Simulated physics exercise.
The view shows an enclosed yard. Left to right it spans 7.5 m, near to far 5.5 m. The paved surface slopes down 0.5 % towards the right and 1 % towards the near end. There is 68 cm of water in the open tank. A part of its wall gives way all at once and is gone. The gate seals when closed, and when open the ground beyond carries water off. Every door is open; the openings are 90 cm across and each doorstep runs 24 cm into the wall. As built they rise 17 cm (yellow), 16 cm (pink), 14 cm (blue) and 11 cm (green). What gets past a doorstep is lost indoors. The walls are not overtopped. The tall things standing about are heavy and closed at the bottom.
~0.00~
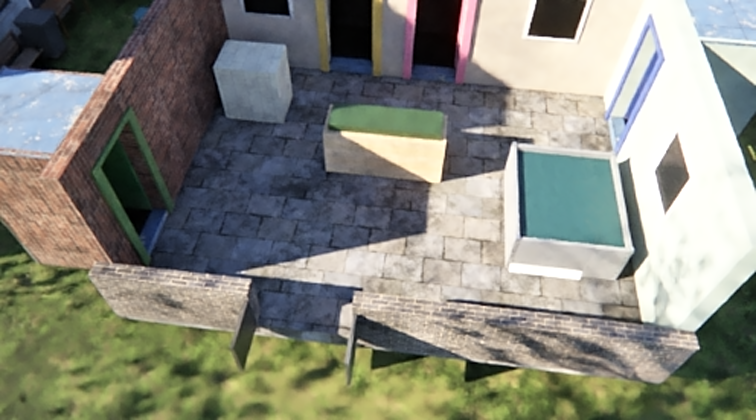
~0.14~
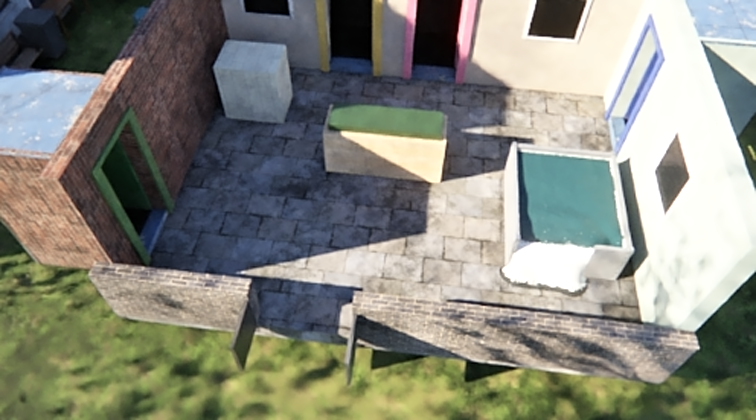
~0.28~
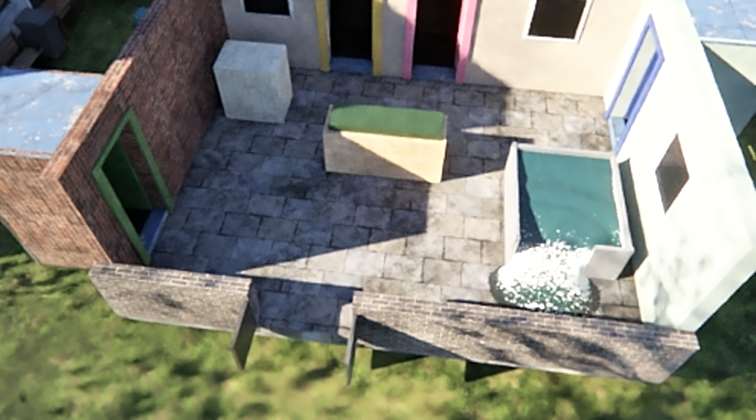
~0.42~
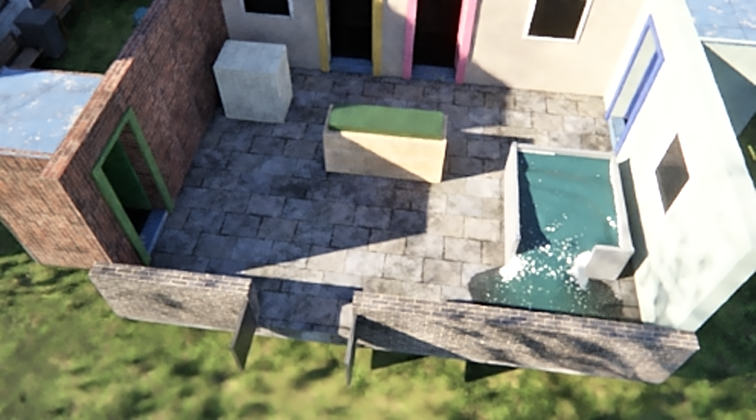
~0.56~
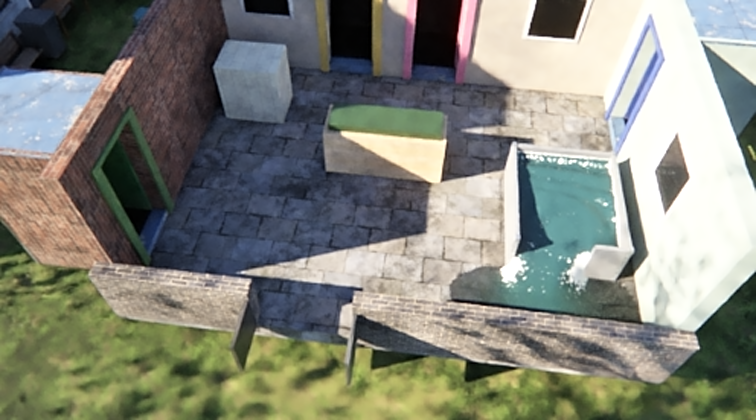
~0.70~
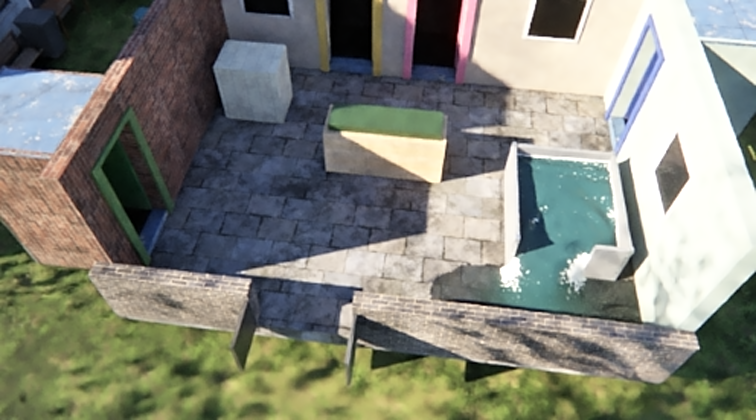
Walled paved yard seen from above, with part of an open tank's near wall giving way and water gushing across the paving.
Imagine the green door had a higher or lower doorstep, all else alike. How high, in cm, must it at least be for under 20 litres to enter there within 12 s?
At least 10 cm or so.
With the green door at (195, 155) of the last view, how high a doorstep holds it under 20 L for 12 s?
About 6.0 cm.
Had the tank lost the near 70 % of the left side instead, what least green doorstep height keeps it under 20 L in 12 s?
Then roughly 19 cm.
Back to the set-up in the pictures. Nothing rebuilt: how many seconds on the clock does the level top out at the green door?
Near 3.0 s.
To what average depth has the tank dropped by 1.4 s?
Some 39 cm.
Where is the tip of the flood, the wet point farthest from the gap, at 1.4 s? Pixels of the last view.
Around (325, 317).
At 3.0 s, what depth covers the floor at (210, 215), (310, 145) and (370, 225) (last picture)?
In that order: 3, 0 and 3 cm.
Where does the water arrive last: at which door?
Last comes the yellow one.
After 1.4 s water covers 15 % of the floor, deepest (52 cm) near (641, 356); it has not reached the green door.
After 3.0 s water covers 50 % of the floor, deepest (30 cm) near (641, 356); 16 cm at the green door, 0 litres in over its 11 cm doorstep.
After 12.0 s water covers 95 % of the floor, deepest (8 cm) near (628, 354); 6 cm at the green door, 13 litres in over its 11 cm doorstep.
At the green door as built, the water arrived by 2.7 s and peaked near 16 cm at 3.0 s.
With a doorstep of 8.5 cm, 37 litres would have come in within the 12 s; with 11.5 cm, 10 litres. So under 20 litres takes about 10 cm.
